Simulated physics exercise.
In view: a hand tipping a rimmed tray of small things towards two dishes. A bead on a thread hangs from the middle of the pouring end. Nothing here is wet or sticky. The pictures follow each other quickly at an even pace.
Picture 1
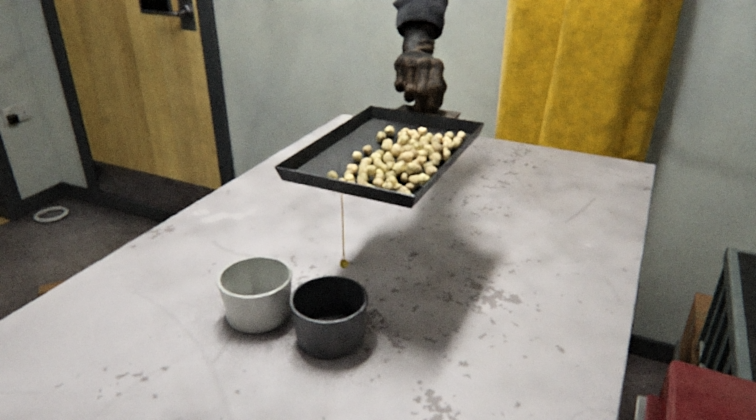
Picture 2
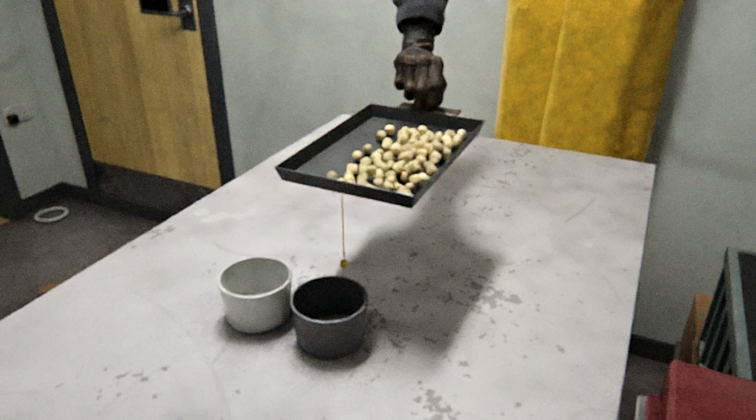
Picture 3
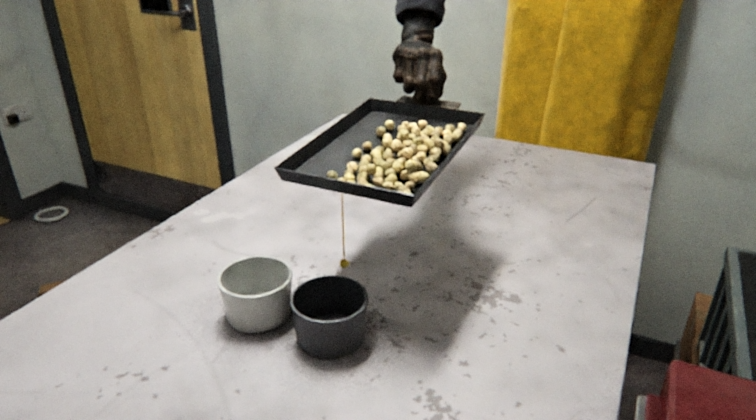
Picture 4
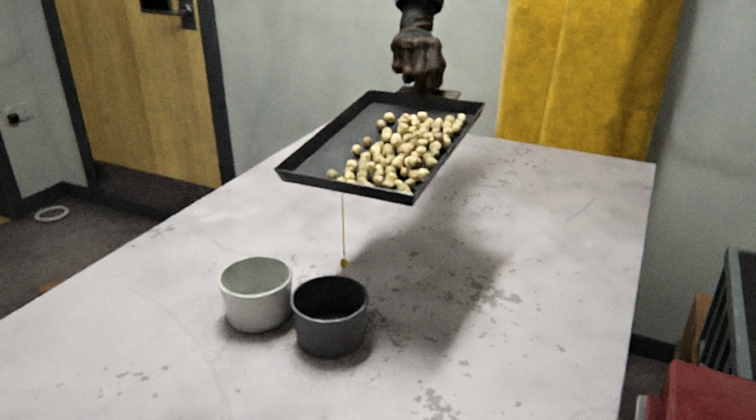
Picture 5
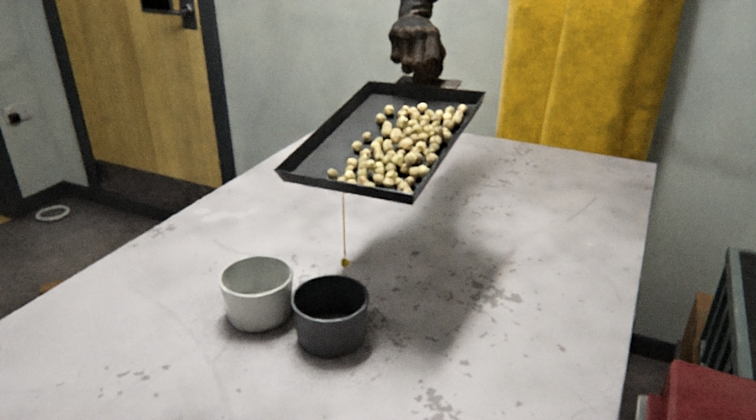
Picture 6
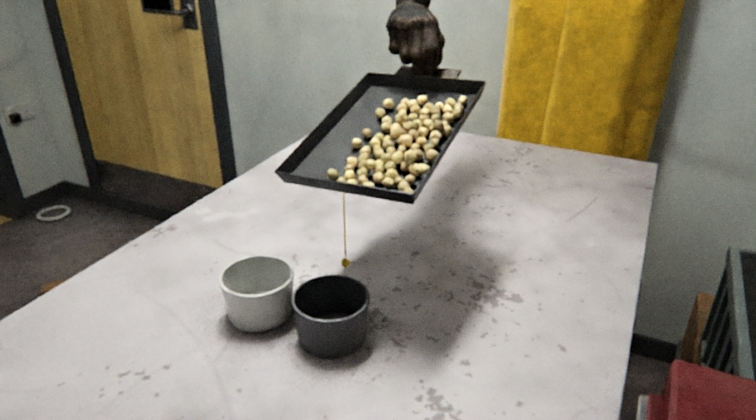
A dark hand slowly raises the back of a black tray of nuts above two dishes.
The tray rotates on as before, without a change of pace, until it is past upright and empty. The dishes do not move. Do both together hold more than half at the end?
They take over half between them.
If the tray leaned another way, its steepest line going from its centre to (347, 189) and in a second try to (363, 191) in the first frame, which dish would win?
One: The right one. Two: The right dish.
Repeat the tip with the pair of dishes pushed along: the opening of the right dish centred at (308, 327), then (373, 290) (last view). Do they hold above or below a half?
One: Not half. Two: Less than half.
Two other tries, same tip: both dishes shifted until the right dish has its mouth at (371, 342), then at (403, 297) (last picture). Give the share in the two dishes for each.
First some 40, then 20 per cent.
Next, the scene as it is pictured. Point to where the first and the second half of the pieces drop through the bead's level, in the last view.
Around (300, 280) and then (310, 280).
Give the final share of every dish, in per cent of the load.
Left dish: 30 %, right dish: 40 %.
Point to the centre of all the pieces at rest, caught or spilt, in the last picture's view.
Near (309, 325).
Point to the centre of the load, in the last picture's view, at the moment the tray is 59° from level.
Around (350, 156).
Soon, tray tipped steeply; nearly all on the tray; a stray few in the right dish; a stray few in the left dish; a stray few in the air.
A while on, tray tipped right over; most on the tray; a small part in the right dish; a stray few in the left dish; a stray few outside both; a small part in the air.
Towards the end, tray tipped past a quarter turn; about a third in the right dish; about a third in the left dish; about a quarter outside both.
Finally, tray tipped past a quarter turn; about a third in the right dish; about a third in the left dish; about a quarter outside both.
